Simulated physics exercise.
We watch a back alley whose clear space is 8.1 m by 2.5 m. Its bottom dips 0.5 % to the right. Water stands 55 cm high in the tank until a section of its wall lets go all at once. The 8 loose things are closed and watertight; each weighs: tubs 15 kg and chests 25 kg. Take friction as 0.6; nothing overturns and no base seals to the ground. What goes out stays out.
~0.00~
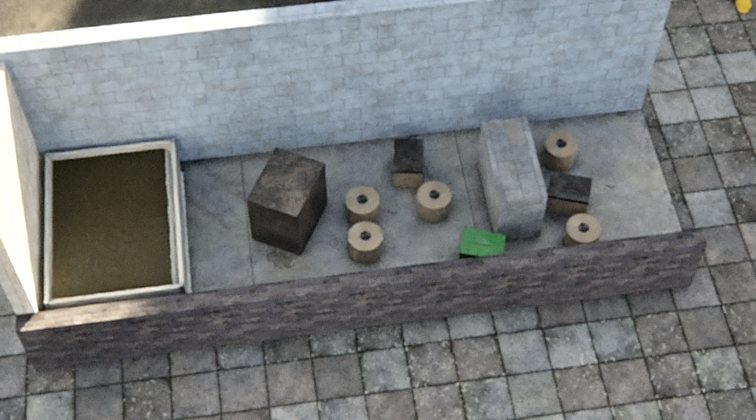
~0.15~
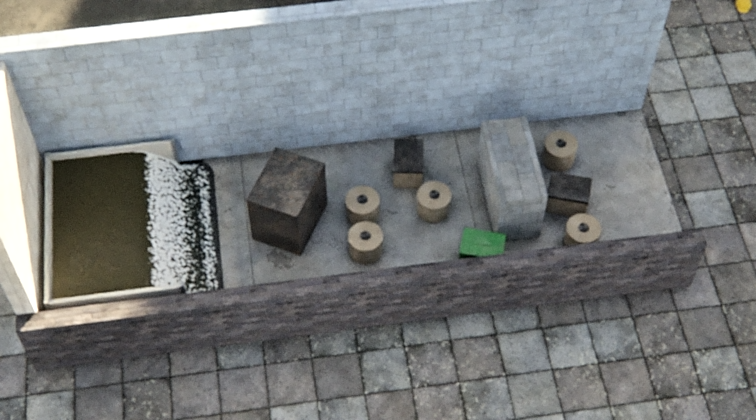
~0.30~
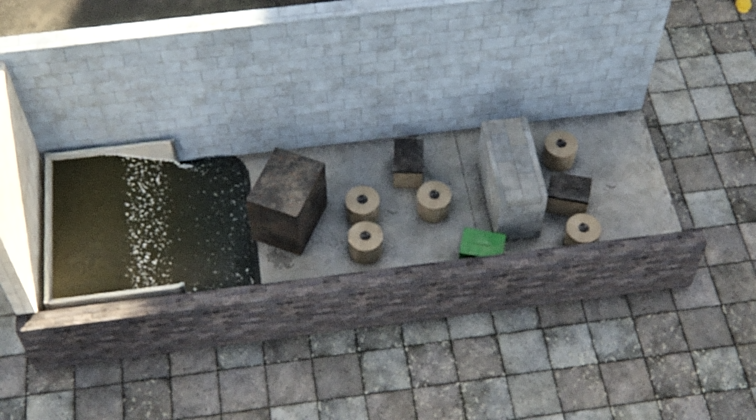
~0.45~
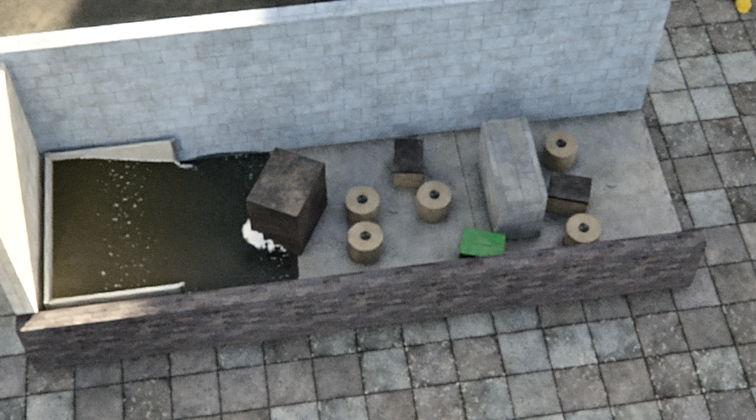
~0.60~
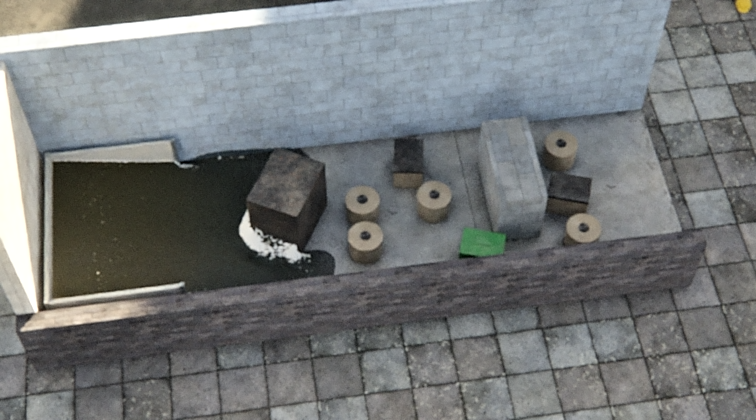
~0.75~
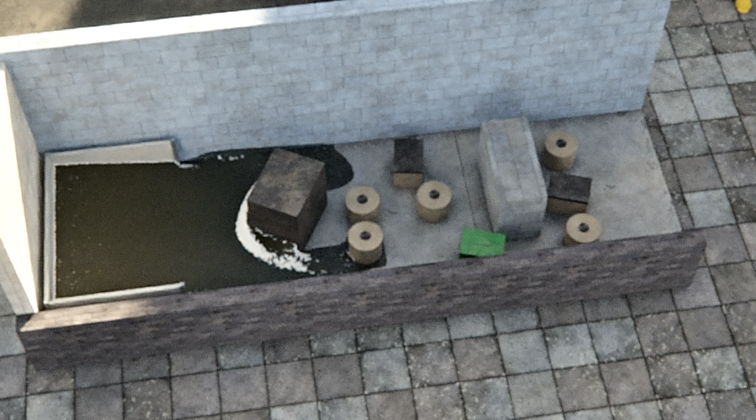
In a walled alley, dark water spreads right from a basin and around a dark block.
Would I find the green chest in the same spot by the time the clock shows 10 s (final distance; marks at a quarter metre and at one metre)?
The green chest ends far away.
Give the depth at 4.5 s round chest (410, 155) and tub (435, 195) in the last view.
About 13 and 6 cm.
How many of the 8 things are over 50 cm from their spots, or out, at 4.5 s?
I count 6.
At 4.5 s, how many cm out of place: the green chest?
Roughly 250 cm by then.
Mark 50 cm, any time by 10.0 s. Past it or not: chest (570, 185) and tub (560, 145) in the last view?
In turn: Under, less.
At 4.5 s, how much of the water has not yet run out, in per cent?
About 86 per cent.
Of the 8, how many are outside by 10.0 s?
1 of them.
After 2.0 s the green chest is near (503, 237), 0.3 m from its start, aground; 0 of 8 are out; 0 afloat.
After 4.5 s the green chest is near (676, 198), 2.7 m from its start, aground; 1 of 8 are out; 3 afloat.
After 7.0 s the green chest is near (676, 198), 2.7 m from its start, aground; 1 of 8 are out; 0 afloat.
After 10.0 s the green chest is near (676, 198), 2.7 m from its start, aground; 1 of 8 are out; 0 afloat.
